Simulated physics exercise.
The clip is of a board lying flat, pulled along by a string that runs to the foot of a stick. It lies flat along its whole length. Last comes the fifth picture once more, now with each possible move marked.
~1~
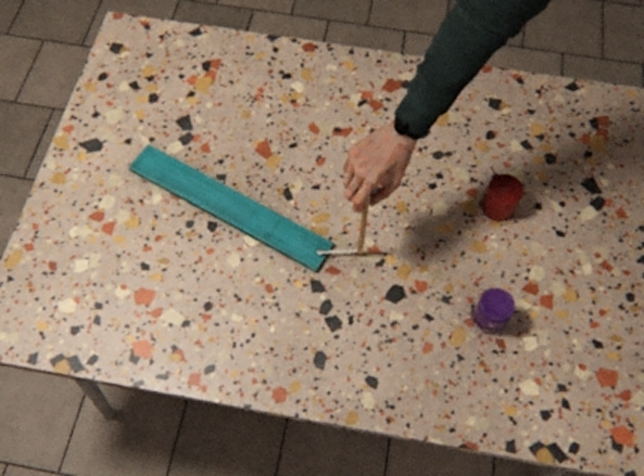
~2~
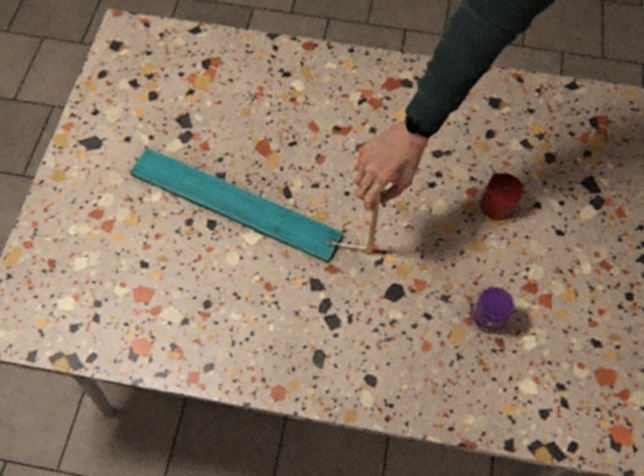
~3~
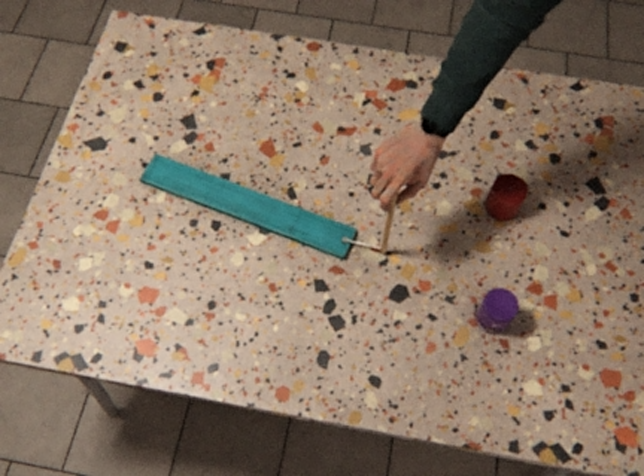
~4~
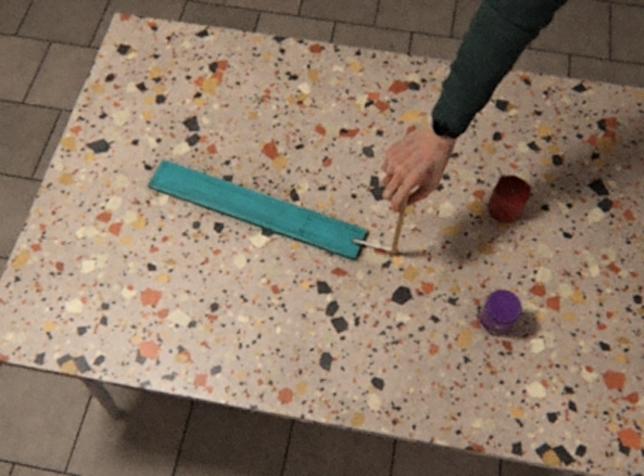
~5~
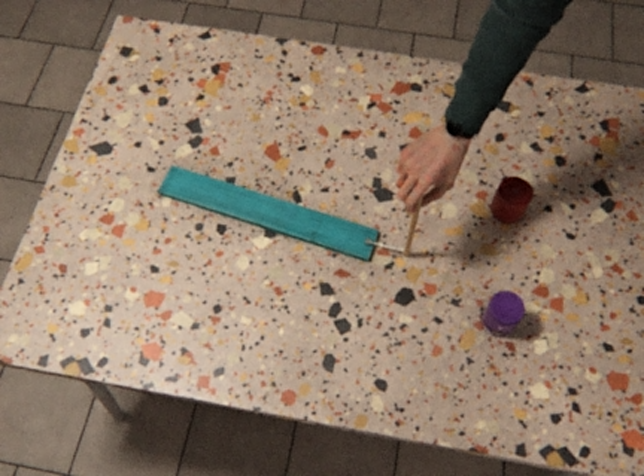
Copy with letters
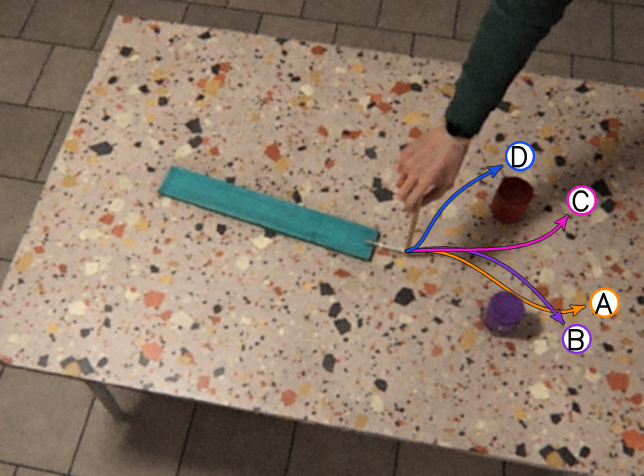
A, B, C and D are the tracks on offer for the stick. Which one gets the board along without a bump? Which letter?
Line D does it.
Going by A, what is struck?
It meets the purple jar.
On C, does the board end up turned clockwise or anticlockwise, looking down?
Anticlockwise.
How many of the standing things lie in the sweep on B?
One.
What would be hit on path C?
The red tin.
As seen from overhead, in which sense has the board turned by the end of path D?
It turns anticlockwise.
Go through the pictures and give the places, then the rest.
In the first picture, purple jar (493, 312); turquoise board (228, 204); red tin (502, 198).
In the second picture, turquoise board (234, 201); purple jar (492, 310).
In the third picture, turquoise board (246, 203); purple jar (497, 312).
In the fourth picture, turquoise board (255, 206); purple jar (499, 313).
In the fifth picture, turquoise board (266, 210); purple jar (503, 314); red tin (512, 200).
On the copy, A from (407, 251) via (499, 284) to (584, 306); B from (407, 251) via (494, 260) to (563, 323); C from (407, 251) via (496, 249) to (567, 216); D from (407, 251) via (451, 199) to (502, 166).
On D. First, foot of the stick (437, 216), middle of the board (292, 209).
Then, foot of the stick (471, 184), middle of the board (330, 200).
Finally, foot of the stick (507, 164), middle of the board (370, 191); nothing has been touched.
By contrast, A meets the purple jar; B meets the purple jar; C meets the red tin.
